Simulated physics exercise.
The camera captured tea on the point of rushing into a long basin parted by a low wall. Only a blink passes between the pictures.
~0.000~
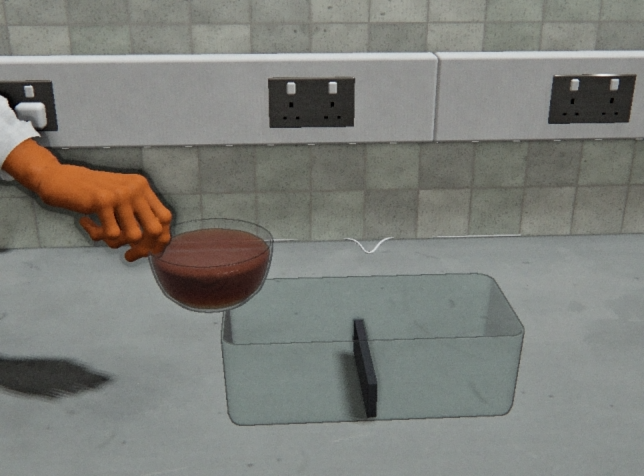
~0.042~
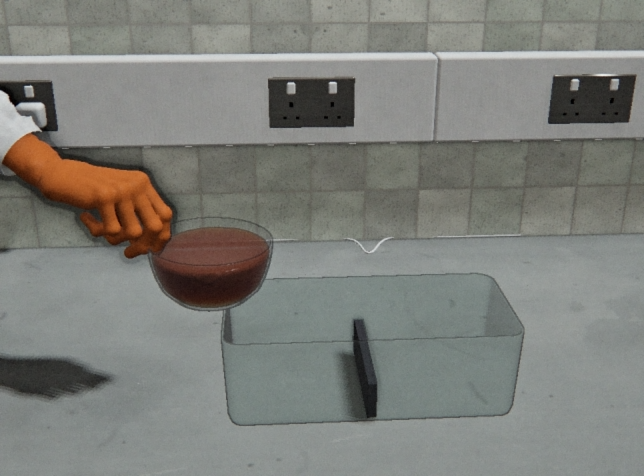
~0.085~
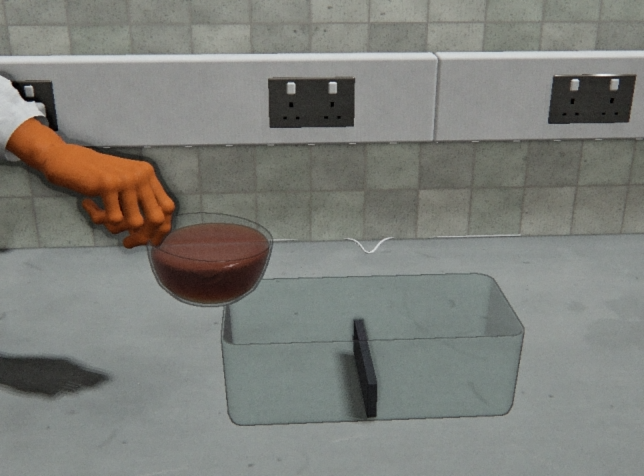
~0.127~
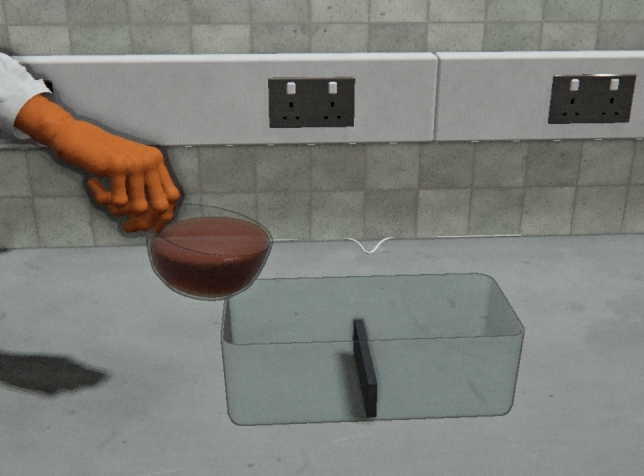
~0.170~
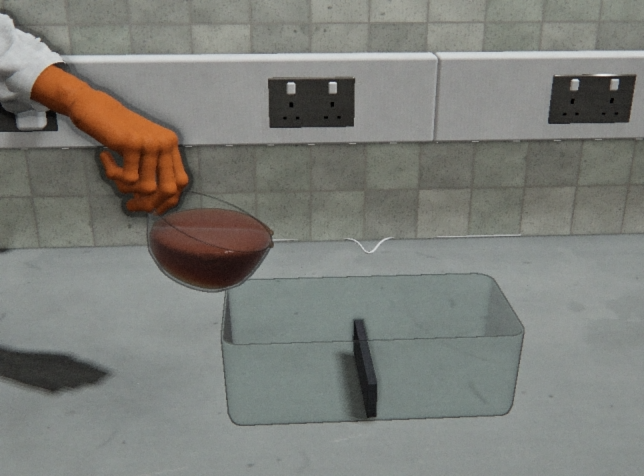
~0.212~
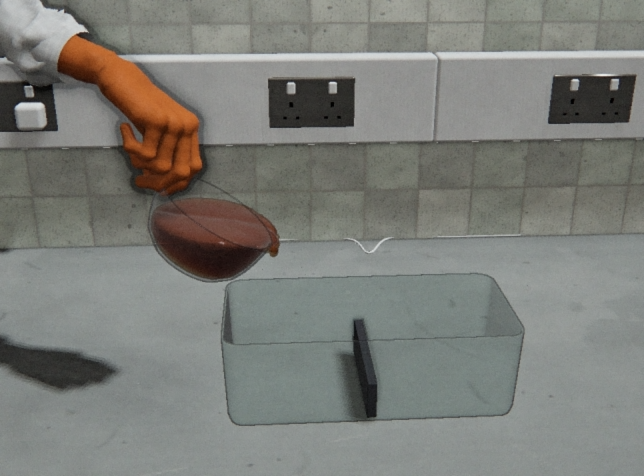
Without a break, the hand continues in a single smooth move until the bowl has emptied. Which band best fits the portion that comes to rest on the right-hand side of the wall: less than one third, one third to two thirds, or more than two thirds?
It is one third to two thirds.
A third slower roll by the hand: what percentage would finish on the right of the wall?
Roughly 40 in a hundred.
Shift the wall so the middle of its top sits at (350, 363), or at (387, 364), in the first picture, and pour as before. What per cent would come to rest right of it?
In turn some 70 and 25 in a hundred.
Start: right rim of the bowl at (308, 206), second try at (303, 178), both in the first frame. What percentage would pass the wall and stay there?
Close to 75 in a hundred, and close to 75 in a hundred.
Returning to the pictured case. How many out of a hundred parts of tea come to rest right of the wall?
Roughly 45 per cent.
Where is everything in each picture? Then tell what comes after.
In the first frame, tilt 0°; pouring edge (272, 241); surface from (152, 250) to (270, 246); the long basin's rim runs from (224, 312) to (507, 303); the wall's top is at (365, 351).
In the second frame, tilt 1°; pouring edge (272, 242); surface from (151, 248) to (270, 245).
In the third frame, tilt 6°; pouring edge (272, 242); surface from (152, 244) to (270, 241).
In the fourth frame, tilt 13°; pouring edge (272, 242); surface from (151, 237) to (271, 236).
In the fifth frame, tilt 22°; pouring edge (271, 242); surface from (151, 226) to (268, 233); 2 per cent is over the edge.
In the sixth frame, tilt 33°; pouring edge (271, 242); surface from (152, 210) to (259, 227); 6 per cent is over the edge.
A moment on, the bowl is tipped on its side and 31 per cent is still to pour, 15 is left of the wall and 0 right of it.
Next, the bowl is tipped on its side and 1 per cent is still to pour, 38 is left of the wall and 52 right of it.
Then the bowl is tipped on its side and 0 per cent is still to pour, 45 is left of the wall and 43 right of it.
Later the bowl is tipped on its side and 0 per cent is still to pour, 49 is left of the wall and 47 right of it.
At rest 49 per cent lies left of the wall, 47 right of it and 4 outside.
